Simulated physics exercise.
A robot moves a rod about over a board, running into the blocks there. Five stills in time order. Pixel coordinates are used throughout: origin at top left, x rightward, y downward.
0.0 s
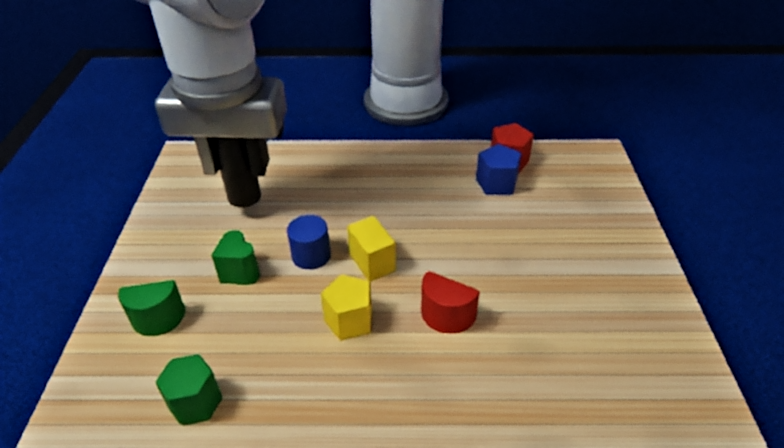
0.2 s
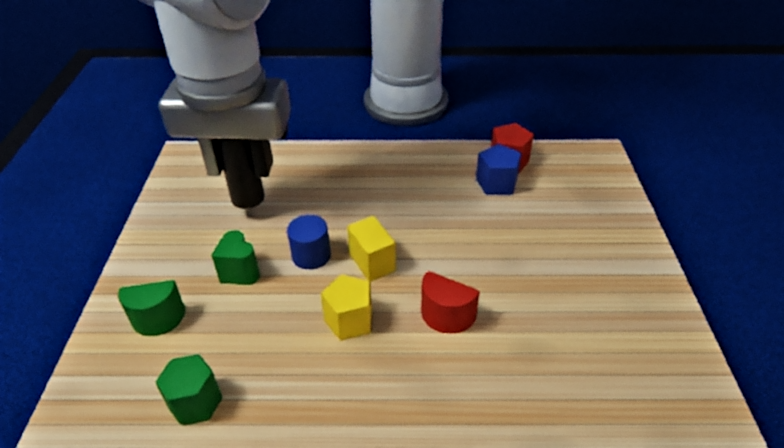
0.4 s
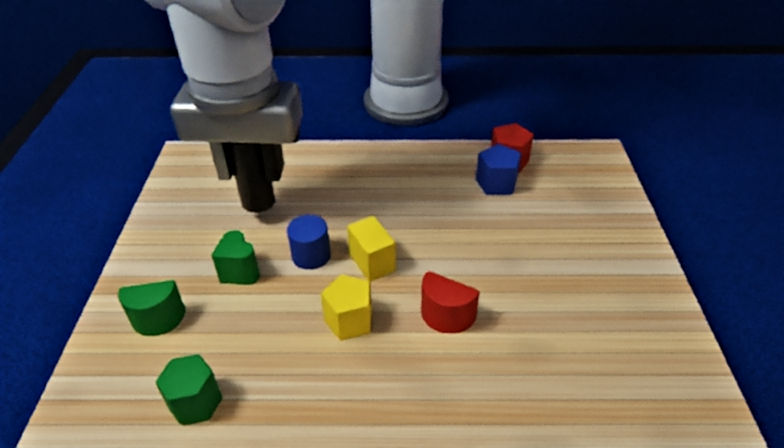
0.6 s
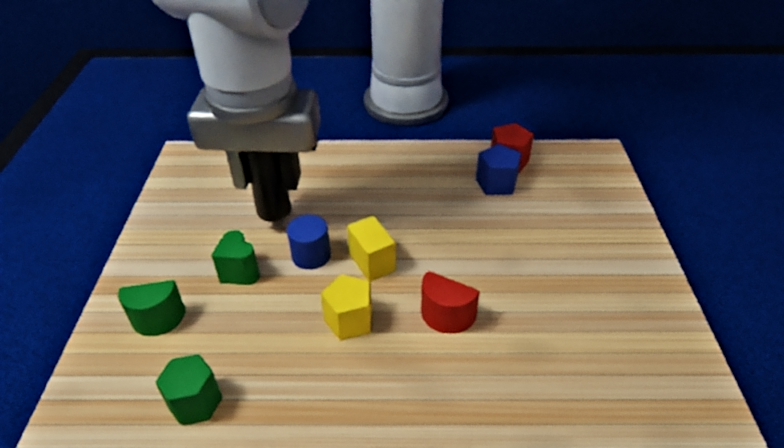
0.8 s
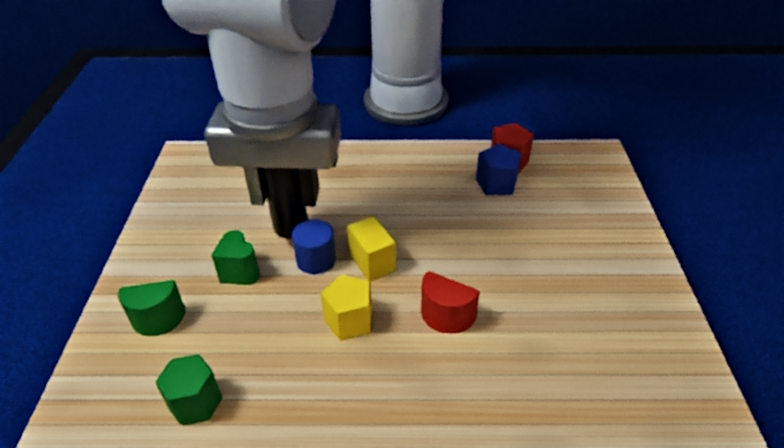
A grey-and-white robot arm holding a dark rod stands over the back left of a striped wooden board on a blue surface, seen from a raised, fixed view. Three green blocks sit at left, a blue cylinder and two yellow blocks near the middle, a red one right of them, and blue and red ones at back right. The rod slides right and slightly forward, nudging the blue cylinder a little rightward.
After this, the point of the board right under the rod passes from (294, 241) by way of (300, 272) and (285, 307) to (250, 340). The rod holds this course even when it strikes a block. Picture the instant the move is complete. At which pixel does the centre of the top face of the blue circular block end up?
At pixel (333, 259).
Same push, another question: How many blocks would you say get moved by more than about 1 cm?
Only one block.
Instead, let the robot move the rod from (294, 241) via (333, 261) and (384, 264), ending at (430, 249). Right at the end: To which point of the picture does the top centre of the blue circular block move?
It will end up at (365, 266).
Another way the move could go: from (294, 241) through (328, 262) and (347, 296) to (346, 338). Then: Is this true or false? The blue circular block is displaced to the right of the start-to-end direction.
Answer: False.
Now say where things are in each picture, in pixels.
The first frame shows tip of the rod at (244, 197), middles of tops, green heart at (233, 245), blue circular block at (307, 227).
The second frame shows rod at (248, 198), nothing pushed.
The third frame shows rod at (258, 202), nothing pushed.
The fourth frame shows rod at (274, 211), nothing pushed.
The fifth frame shows rod at (291, 227), green heart at (233, 245), blue circular block at (312, 232).
On the path given first. One third of the way, rod at (297, 259); blue circular block at (332, 255).
Two thirds of the way, rod at (282, 293); blue circular block at (333, 259).
At the end, rod at (246, 326); green heart unmoved; blue circular block at (333, 259).
